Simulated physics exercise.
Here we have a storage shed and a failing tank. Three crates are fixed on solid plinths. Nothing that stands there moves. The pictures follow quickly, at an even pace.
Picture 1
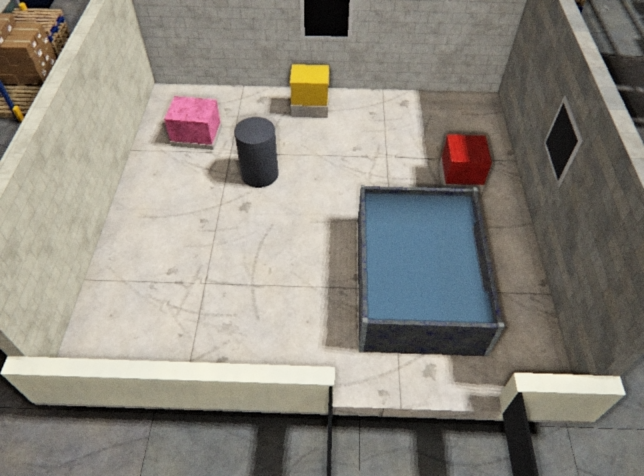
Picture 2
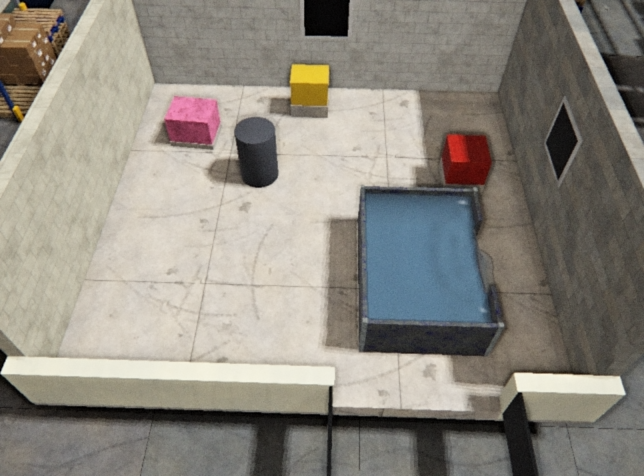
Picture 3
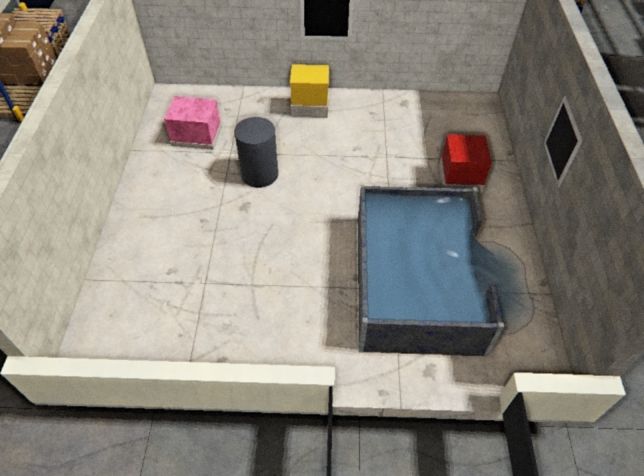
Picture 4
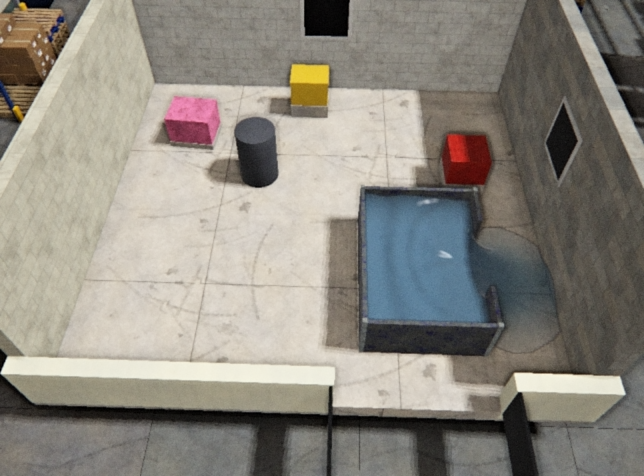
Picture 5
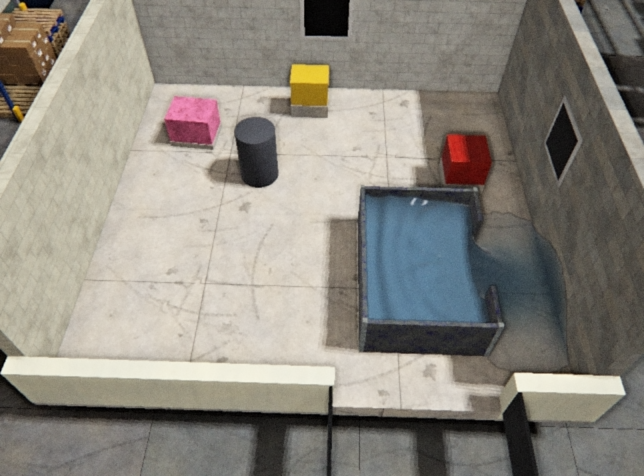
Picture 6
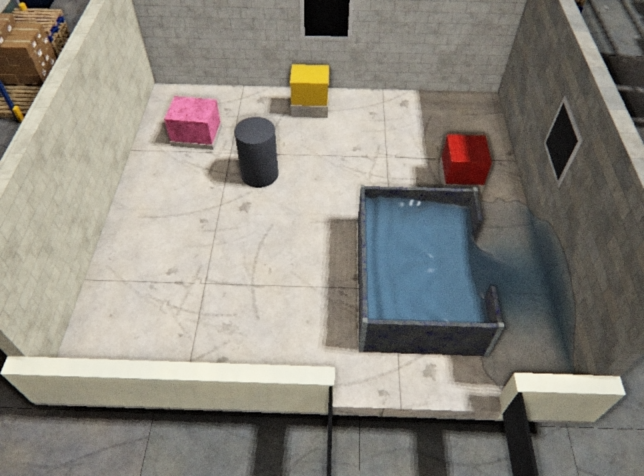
A large dark-walled tank of blue water stands right of centre in a roofless grey-walled storage shed, seen from high above the open front. A red box sits behind it near the right wall, with a yellow box at the back, a dark grey cylinder left of centre and a pink box further left. The tank's right side breaks open and water pours out, spreading across the floor towards the right wall, while the view stays still.
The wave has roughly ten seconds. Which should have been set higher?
In the end: The pink crate keeps dry; the red crate keeps dry; the yellow crate keeps dry.
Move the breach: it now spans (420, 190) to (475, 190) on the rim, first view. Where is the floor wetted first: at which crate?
The red crate.
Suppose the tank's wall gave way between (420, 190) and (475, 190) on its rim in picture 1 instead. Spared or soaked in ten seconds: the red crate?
Then: Red is wetted.
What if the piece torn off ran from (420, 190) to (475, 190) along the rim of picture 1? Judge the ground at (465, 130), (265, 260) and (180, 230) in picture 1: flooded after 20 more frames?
As listed: Wet, no water, dry.
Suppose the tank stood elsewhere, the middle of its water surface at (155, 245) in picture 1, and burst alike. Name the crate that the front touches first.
I say the crate marked red.
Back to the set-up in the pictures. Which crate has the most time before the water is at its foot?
I say the pink crate.
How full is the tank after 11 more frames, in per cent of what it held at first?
Near 50 in a hundred.
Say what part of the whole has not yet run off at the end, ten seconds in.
Roughly 82 per cent.
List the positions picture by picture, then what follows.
The tank at (424, 253) is whole and still, in the first frame.
Water pours out at (475, 275) and has run to a hidden place, in the second frame.
Water pours out at (475, 276) and has run to (526, 317), in the third frame.
Water pours out at (475, 276) and has run to (559, 325), in the fourth frame.
The front is at (568, 357), out from the gap at (475, 275), in the fifth frame.
Water pours out at (475, 275) and has run to a hidden place, in the sixth frame.
A moment on, water covers 15 % of the floor; the pink crate not reached, the red crate water round its plinth, the yellow crate not reached.
Next, water covers 25 % of the floor; the pink crate not reached, the red crate water round its plinth, the yellow crate not reached.
Then, water covers 45 % of the floor; the pink crate not reached, the red crate water round its plinth, the yellow crate water round its plinth.
Later, water covers 75 % of the floor; the pink crate water round its plinth, the red crate water round its plinth, the yellow crate water round its plinth.
In the end, water covers 100 % of the floor; the pink crate stayed above the water, the red crate stayed above the water, the yellow crate stayed above the water.
